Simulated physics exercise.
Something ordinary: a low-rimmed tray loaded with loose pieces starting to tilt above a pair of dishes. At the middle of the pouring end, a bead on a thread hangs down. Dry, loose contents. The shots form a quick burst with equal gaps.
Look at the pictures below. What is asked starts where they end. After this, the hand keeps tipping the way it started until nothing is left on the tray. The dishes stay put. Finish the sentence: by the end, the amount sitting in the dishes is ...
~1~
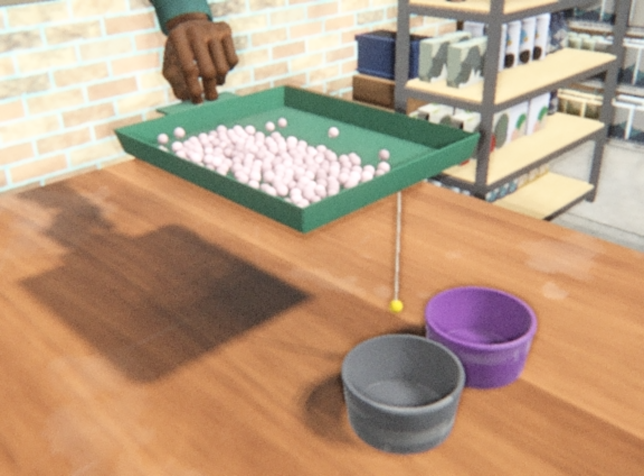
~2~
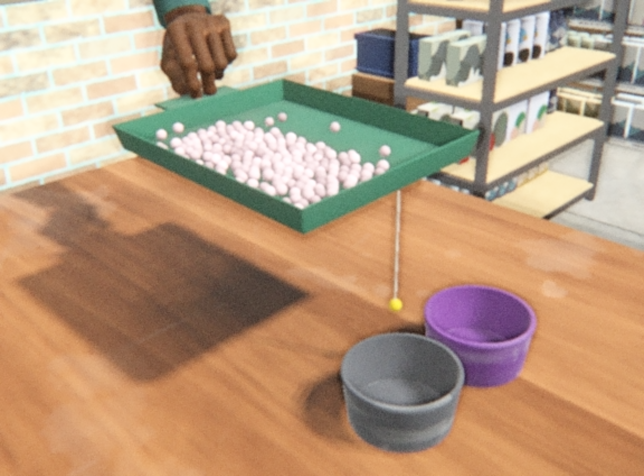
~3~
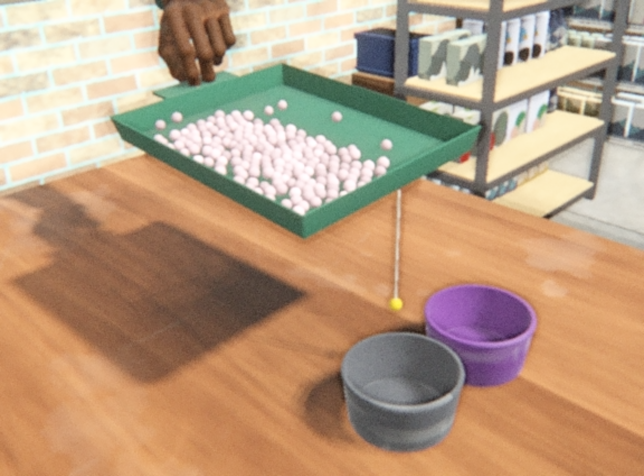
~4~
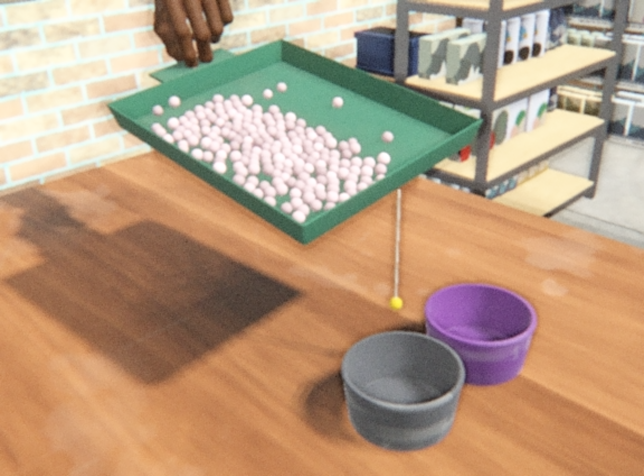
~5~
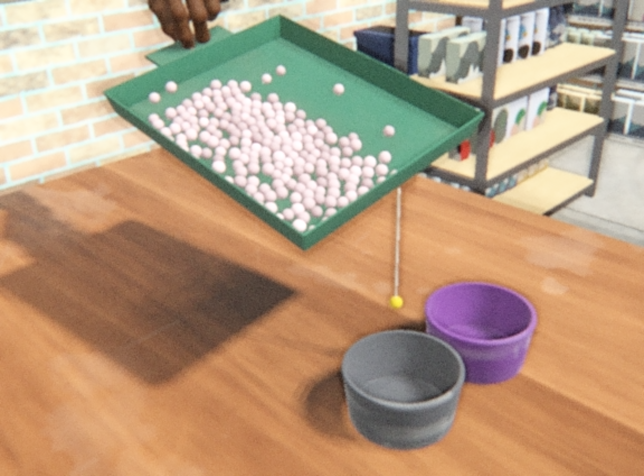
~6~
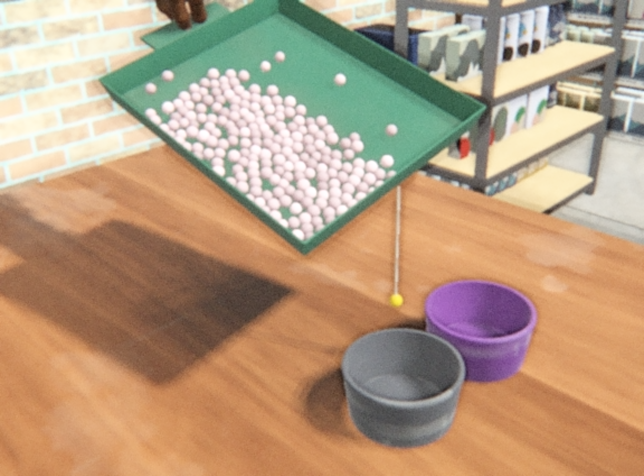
... less than a third of what the tray held.
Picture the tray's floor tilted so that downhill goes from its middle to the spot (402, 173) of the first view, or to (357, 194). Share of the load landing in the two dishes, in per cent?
Lab note: Case 1 near 60 %, case 2 near 50 %.
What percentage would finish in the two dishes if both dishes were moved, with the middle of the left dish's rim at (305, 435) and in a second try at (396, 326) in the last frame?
Close to 10 in a hundred, then close to 0 in a hundred.
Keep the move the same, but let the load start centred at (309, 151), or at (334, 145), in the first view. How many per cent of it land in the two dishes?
It would be roughly 10 per cent for the first and roughly 10 per cent for the second.
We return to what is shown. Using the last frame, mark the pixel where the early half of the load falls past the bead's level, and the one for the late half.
Earlier half at (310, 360), later half at (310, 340).
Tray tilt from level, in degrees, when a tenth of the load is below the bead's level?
The angle is around 75°.
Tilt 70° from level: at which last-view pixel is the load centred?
Somewhere about (301, 235).
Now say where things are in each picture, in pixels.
The first picture shows corners of the pouring end at (303, 203) and (471, 134), level; middle of the load at (275, 165), sugar pearls; left dish at (449, 417); right dish at (523, 355); bead on its thread at (396, 307).
The second picture shows corners of the pouring end at (303, 204) and (470, 131), level; middle of the load at (275, 162).
The third picture shows corners of the pouring end at (303, 210) and (472, 127), tipped barely, lowest at the left corner; middle of the load at (275, 158).
The fourth picture shows corners of the pouring end at (304, 219) and (473, 120), tipped a little, lowest at the left corner; middle of the load at (274, 151).
The fifth picture shows corners of the pouring end at (304, 227) and (475, 113), tipped clearly, lowest at the left corner; middle of the load at (266, 144), about a quarter on the move.
The sixth picture shows corners of the pouring end at (304, 235) and (477, 107), tipped clearly, lowest at the left corner; middle of the load at (267, 144), nearly all on the move; left dish at (449, 410); right dish at (523, 348).
Soon after the last picture, tray tipped steeply; most on the tray; a small part outside both; a small part in the air.
A little later, tray tipped past a quarter turn; a stray few on the tray; a stray few in the left dish; nearly all outside both; a small part in the air.
Later still, tray tipped past a quarter turn; a stray few in the left dish; nearly all outside both.
By the end, tray tipped past a quarter turn; a stray few in the left dish; none in the right dish; nearly all outside both.
